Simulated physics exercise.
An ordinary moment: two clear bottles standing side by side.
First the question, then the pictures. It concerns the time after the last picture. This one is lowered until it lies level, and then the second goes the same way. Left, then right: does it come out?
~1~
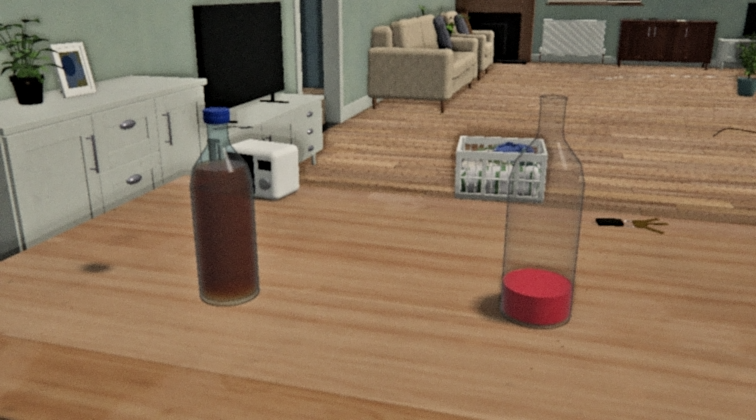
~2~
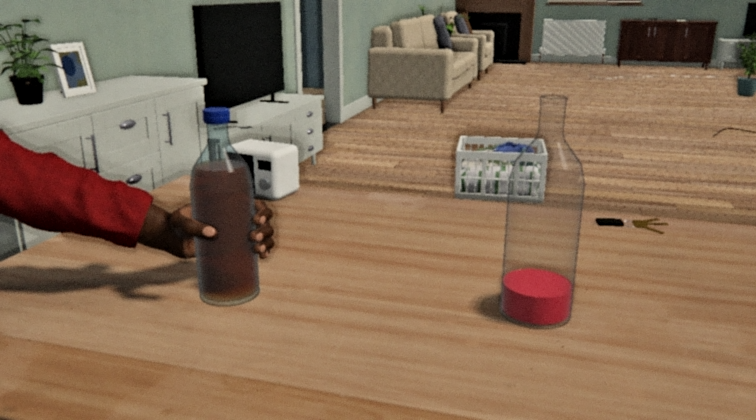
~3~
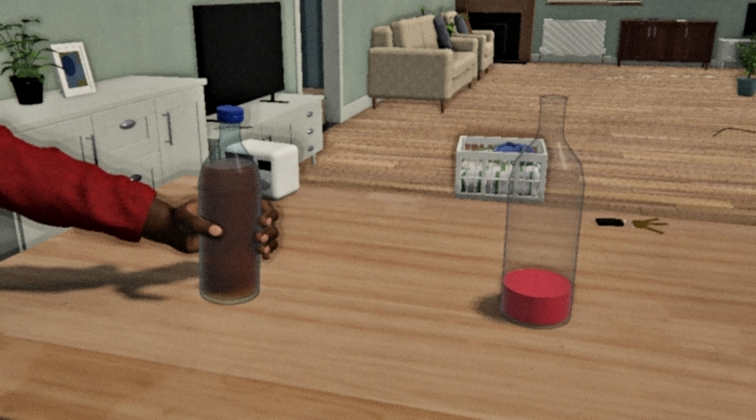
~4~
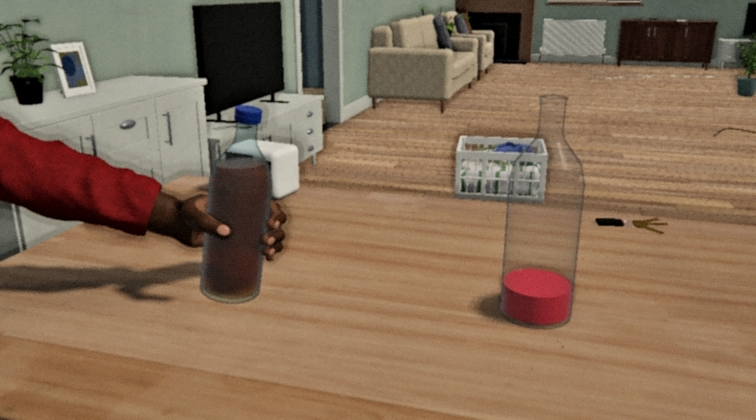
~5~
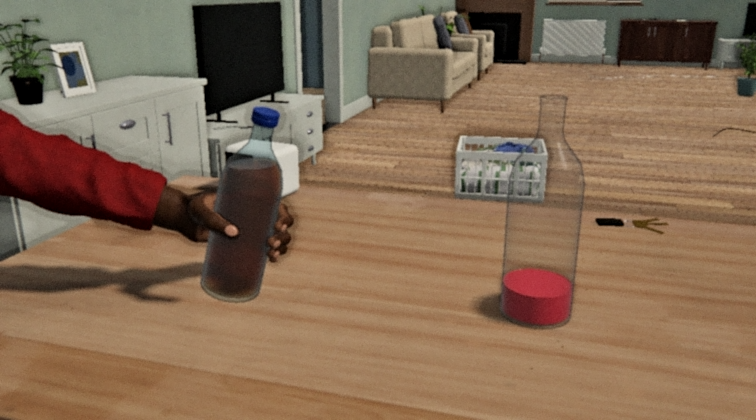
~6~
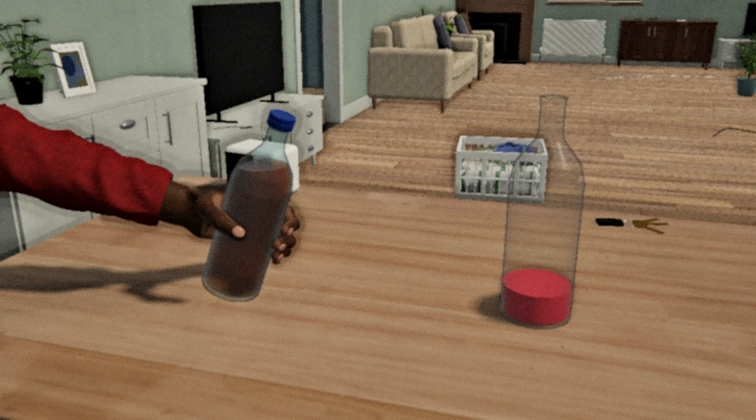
The left one stays dry and the right one stays dry.
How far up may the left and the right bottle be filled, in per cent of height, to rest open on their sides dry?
I'd say near 26 per cent for the first and 26 per cent for the second.
Shortly, the left bottle is nearly down; left bottle, no leak.
Then, the left bottle lies flat; left bottle, no leak.
At the finish, both lie flat; left bottle, no leak; right bottle, no leak.
